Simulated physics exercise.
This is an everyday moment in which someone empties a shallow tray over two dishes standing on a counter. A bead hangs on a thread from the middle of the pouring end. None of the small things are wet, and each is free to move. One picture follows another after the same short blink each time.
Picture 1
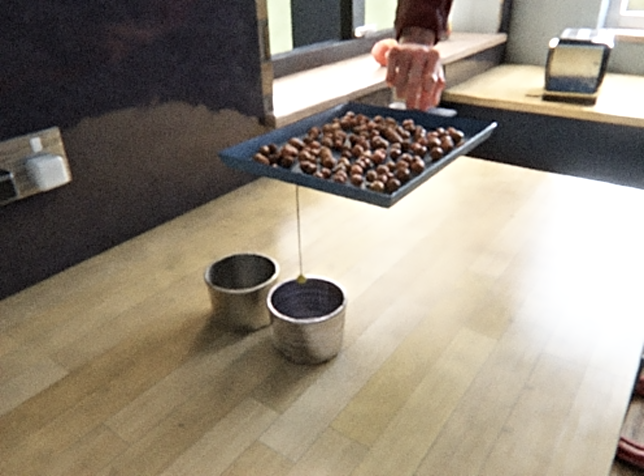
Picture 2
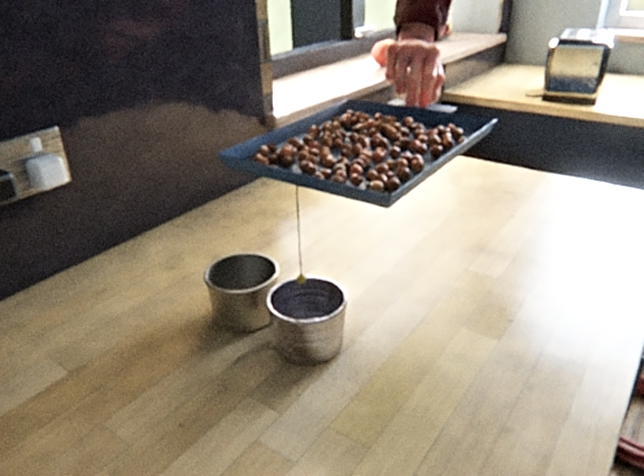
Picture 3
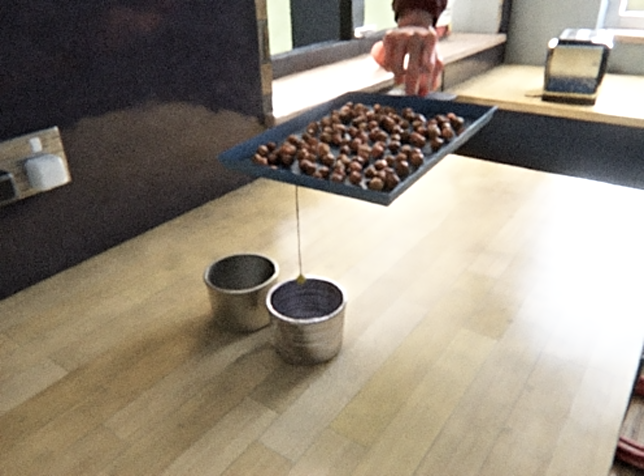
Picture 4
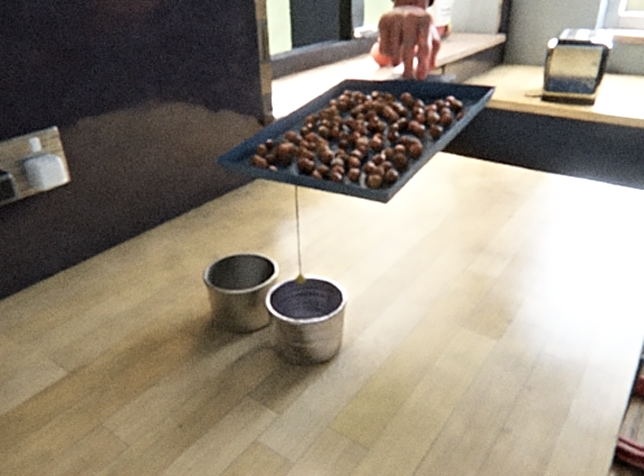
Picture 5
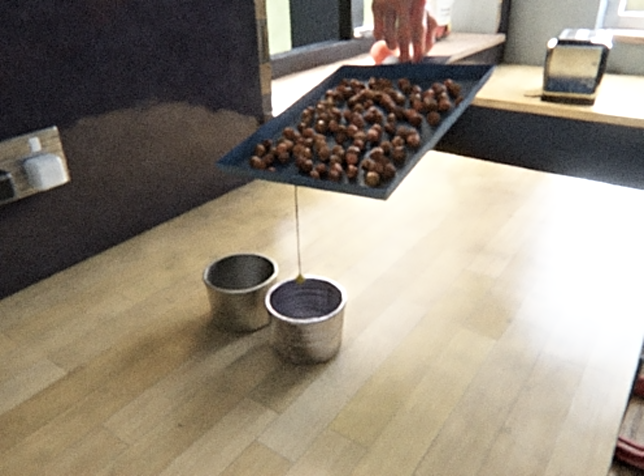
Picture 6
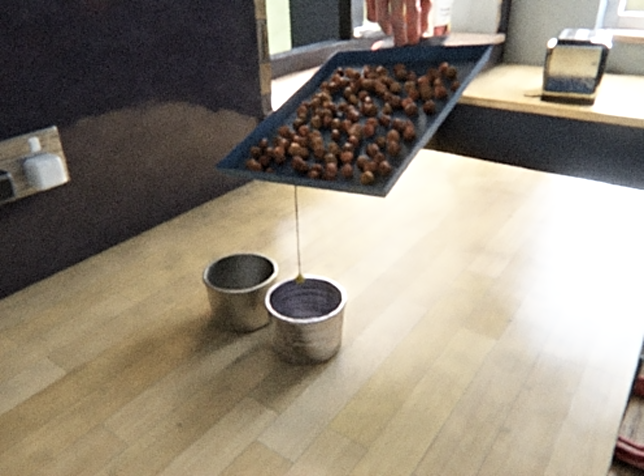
The footage shows a hand gradually raising the far end of a shallow dark tray of hazelnuts, tilting it toward its near left corner above two metal dishes on a wooden counter, while a bead hangs nearly still on a thread.
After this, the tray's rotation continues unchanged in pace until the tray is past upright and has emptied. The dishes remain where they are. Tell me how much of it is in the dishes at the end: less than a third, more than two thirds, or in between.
The caught part is no less than a third and no more than two thirds.
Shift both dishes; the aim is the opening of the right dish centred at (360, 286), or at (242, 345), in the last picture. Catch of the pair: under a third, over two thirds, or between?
Under a third; under a third.
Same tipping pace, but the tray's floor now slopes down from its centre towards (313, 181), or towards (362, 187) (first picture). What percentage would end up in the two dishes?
10 % and 10 %, roughly.
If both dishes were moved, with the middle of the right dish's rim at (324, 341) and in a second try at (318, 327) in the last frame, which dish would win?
First spot: The dish on the left-hand side; second spot: The dish on the left-hand side.
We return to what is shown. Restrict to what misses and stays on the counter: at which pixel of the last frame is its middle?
At about (207, 360).
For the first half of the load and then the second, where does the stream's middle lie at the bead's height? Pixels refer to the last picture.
Early half: (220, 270); late half: (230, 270).
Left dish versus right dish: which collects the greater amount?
Result: The one at left wins.
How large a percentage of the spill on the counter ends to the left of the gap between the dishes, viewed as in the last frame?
About 90 %.
Shortly afterwards, tray tipped steeply; the bulk on the tray; only a few in the left dish; only a few outside both; near a quarter in the air.
Next, tray tipped past a quarter turn; only a few in the right dish; near a third in the left dish; near half outside both; near a quarter in the air.
Some moments later, tray tipped past a quarter turn; only a few in the right dish; near half in the left dish; near half outside both.
In the end, tray tipped past a quarter turn; only a few in the right dish; near half in the left dish; near half outside both.
